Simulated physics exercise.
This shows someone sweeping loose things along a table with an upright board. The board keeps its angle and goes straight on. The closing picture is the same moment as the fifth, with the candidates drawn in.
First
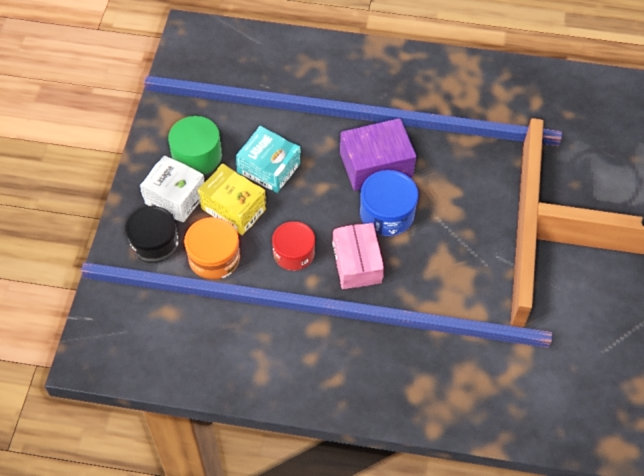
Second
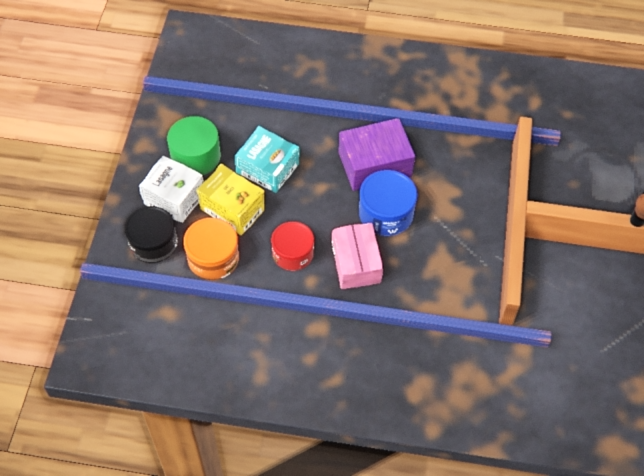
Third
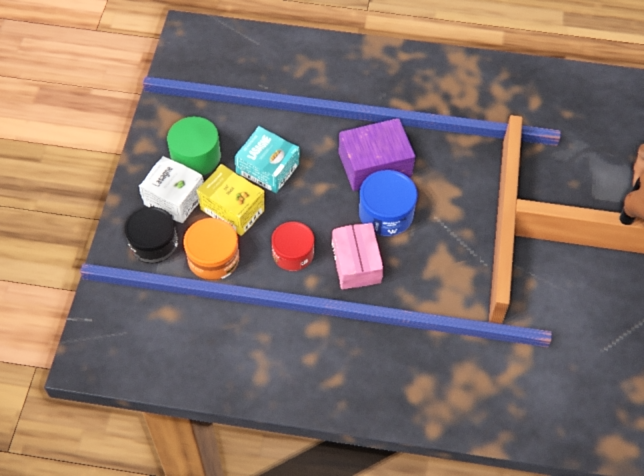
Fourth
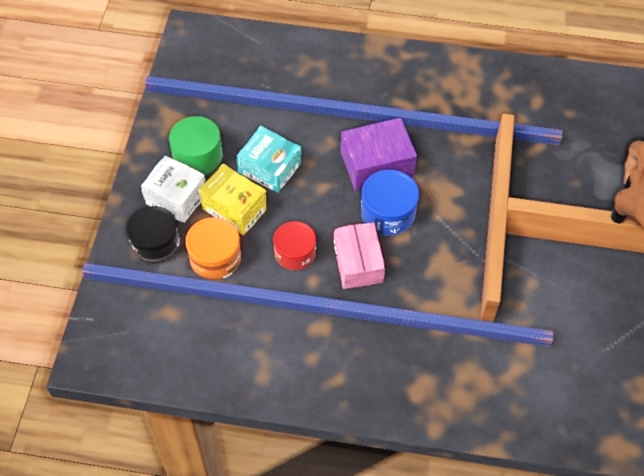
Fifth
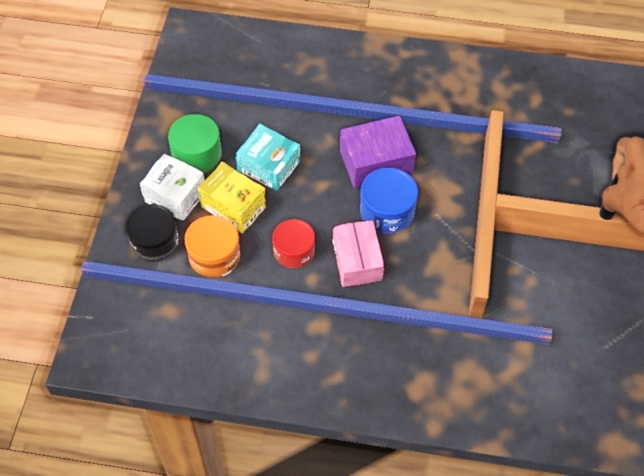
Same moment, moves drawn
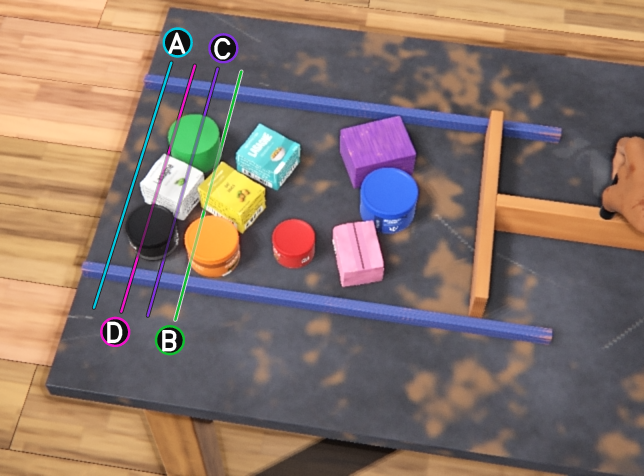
At the start, colourful jars and boxes sit between two blue rails on a dark, blotchy table, with an upright wooden board to their right. The board slides slowly a short way left as a brown shape comes into view at the right edge, while the jars and boxes stay put, untouched.
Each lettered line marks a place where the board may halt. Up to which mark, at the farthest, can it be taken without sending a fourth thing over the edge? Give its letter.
It can go as far as B.
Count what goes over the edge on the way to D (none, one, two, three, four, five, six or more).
By then, six or more.
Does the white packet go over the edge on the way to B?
Yes.
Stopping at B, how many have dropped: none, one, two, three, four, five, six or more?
Three.
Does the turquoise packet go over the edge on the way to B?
By then, no.
On the copy, A at (136, 176); B at (211, 186); C at (185, 182); D at (161, 179).
On B. First, board (389, 185); purple block (352, 144); pink box (351, 251).
Then, board (289, 171); black jar (127, 226); green pot (156, 135).
Finally, board (213, 161); white packet over the edge; green pot over the edge; three fallen.
By contrast, A drops nine; C drops five; D drops seven.
